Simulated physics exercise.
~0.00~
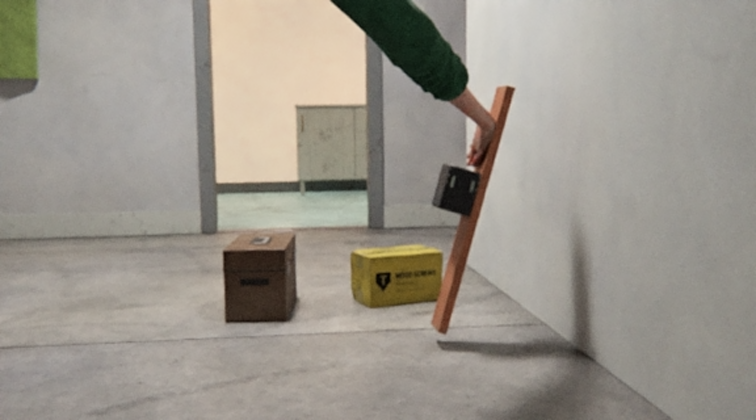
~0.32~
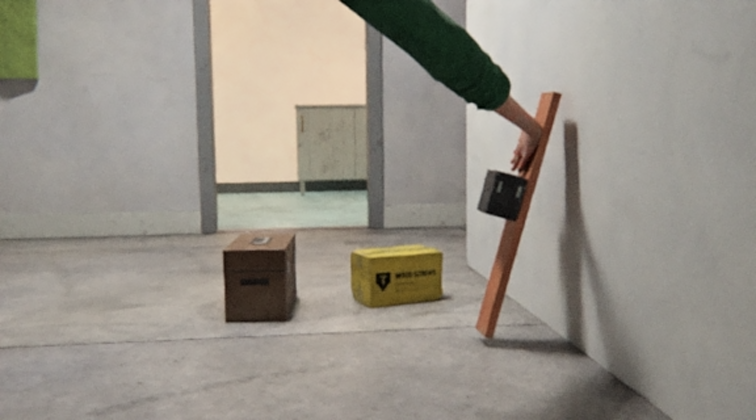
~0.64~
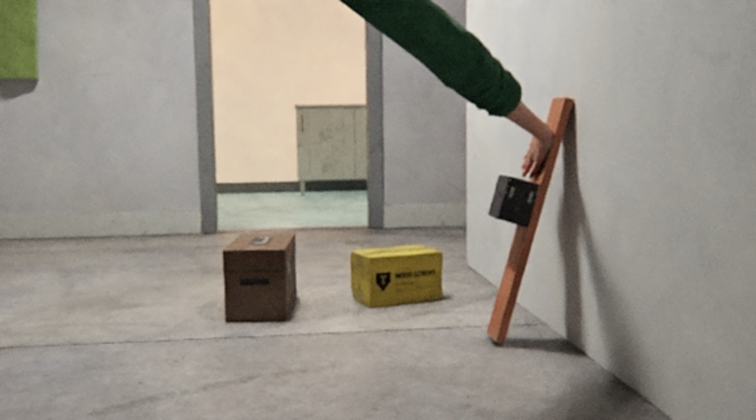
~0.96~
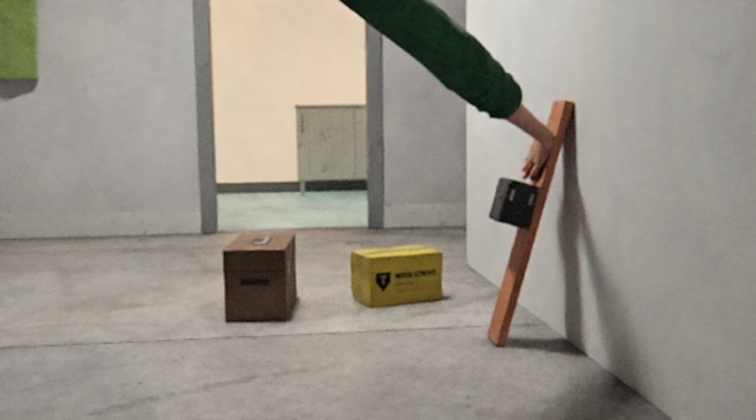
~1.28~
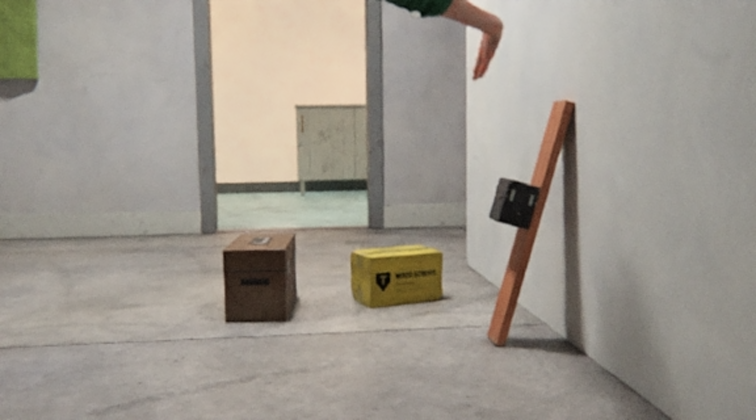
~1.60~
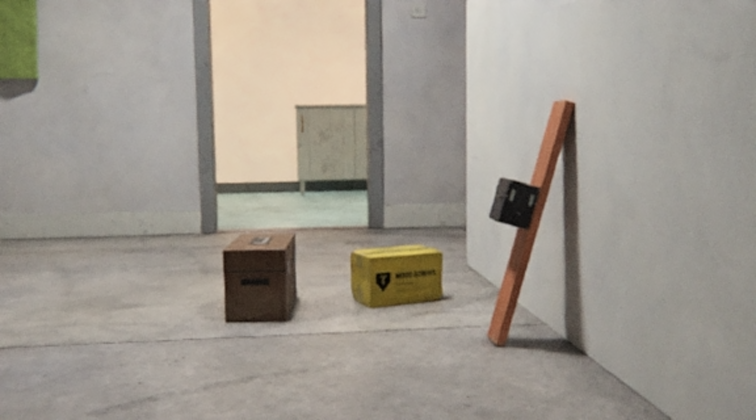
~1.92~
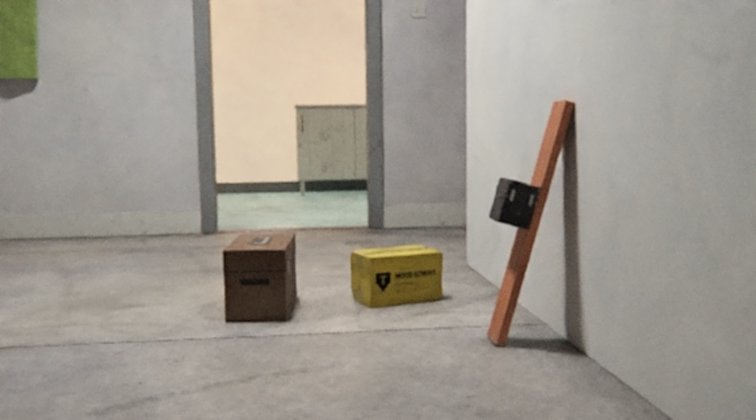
An orange plank with a small black block attached partway up its side is held by a green-sleeved arm near the bare wall on the right, seen from a still camera facing a grey room with a doorway behind. A brown toolbox sits on the floor left of centre, with a yellow box to its right. The hand carries the plank rightward and settles it at a lean against the wall, pausing there briefly. Then the fingers let go, and the arm draws back up and out of view. The plank stays leaning, while the toolbox and yellow box remain in place.
